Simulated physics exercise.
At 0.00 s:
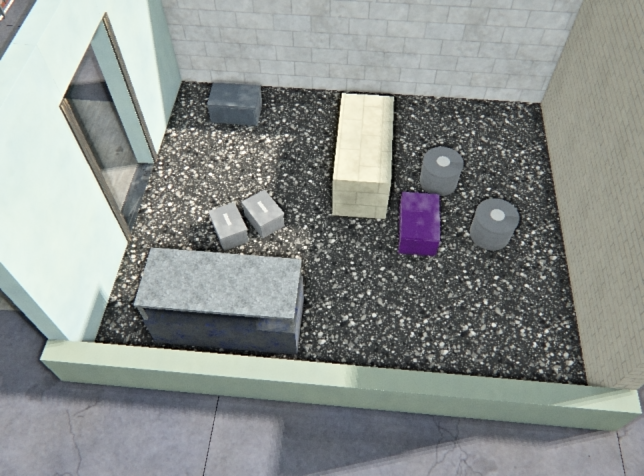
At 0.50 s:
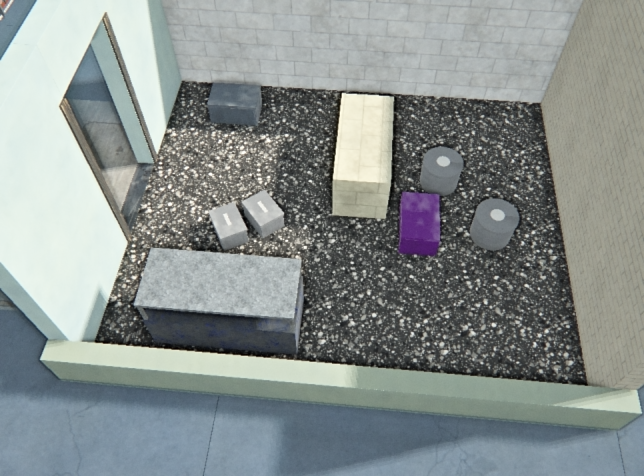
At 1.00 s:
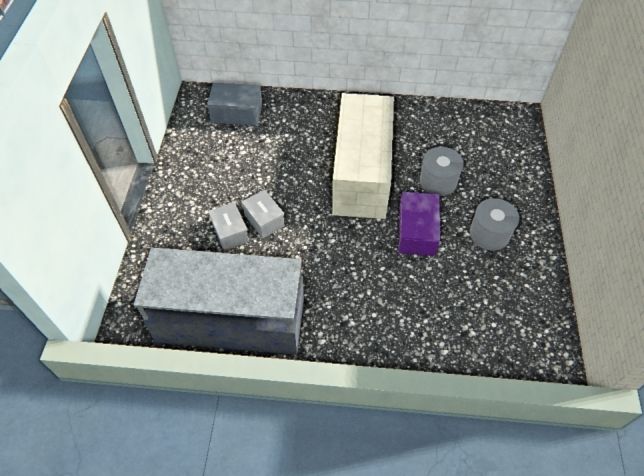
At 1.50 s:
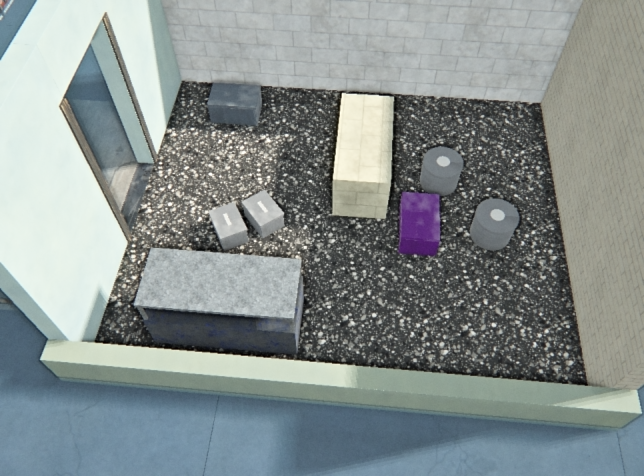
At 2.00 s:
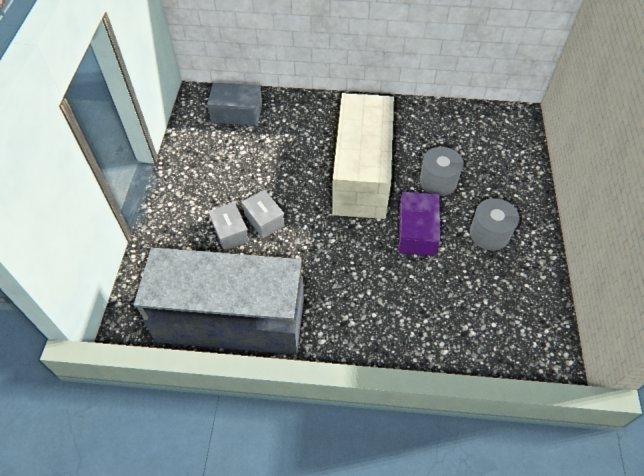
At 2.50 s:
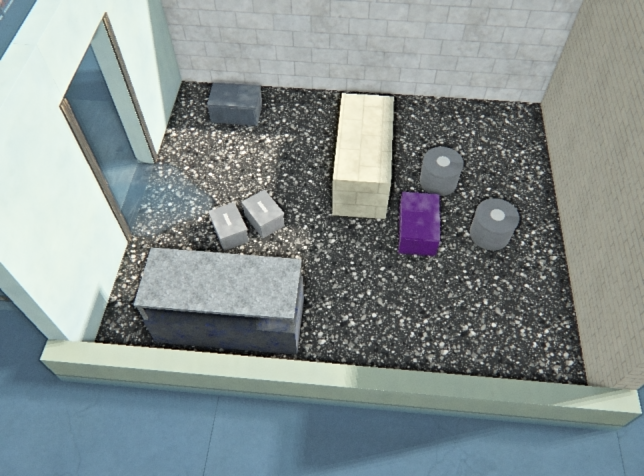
A small ground-floor office with a dark speckled floor is seen from above by a still camera, with an open doorway in its pale left wall. A purple crate sits right of centre beside a cream block and two grey cylinders, with two small grey boxes, a dark box and a large grey block further left. Outside, the grey ground turns blue with water, which then spreads thinly through the doorway, while the objects stay still.
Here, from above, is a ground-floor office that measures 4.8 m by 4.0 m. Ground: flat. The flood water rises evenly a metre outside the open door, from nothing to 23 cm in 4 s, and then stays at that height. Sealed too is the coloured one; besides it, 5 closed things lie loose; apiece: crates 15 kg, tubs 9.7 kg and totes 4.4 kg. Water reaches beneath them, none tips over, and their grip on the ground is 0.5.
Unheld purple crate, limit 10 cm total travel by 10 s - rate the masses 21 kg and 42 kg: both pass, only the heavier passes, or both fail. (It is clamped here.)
Both pass.
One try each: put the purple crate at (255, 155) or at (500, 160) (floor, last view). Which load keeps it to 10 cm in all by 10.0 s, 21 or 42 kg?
In order: Only the heavier one succeeds; even the lighter mass works.
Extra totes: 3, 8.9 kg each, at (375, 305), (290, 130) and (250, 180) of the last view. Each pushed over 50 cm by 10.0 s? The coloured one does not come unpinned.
Order as asked: Goes beyond / goes beyond / goes beyond.
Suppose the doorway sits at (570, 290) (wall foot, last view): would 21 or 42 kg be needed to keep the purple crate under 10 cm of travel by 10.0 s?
Result: The heavier mass is required.
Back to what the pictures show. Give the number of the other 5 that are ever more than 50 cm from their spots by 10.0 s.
I get 2.
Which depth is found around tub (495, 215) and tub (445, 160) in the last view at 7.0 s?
1 and 1 cm.
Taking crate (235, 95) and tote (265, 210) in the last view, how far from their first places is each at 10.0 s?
Net displacement, in order: 0 cm; 250 cm.
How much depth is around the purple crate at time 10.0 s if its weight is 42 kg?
About 5 cm.
After 3.5 s the purple crate would be 0 cm from its start with 21 kg and 0 cm from its start with 42 kg; 0 cm of water round it then.
After 4.5 s the purple crate would be 0 cm from its start with 21 kg and 0 cm from its start with 42 kg; 0 cm of water round it then.
After 7.0 s the purple crate would be 0 cm from its start with 21 kg and 0 cm from its start with 42 kg; 3 cm of water round it then.
After 10.0 s the purple crate would be 0 cm from its start with 21 kg and 0 cm from its start with 42 kg; 5 cm of water round it then.
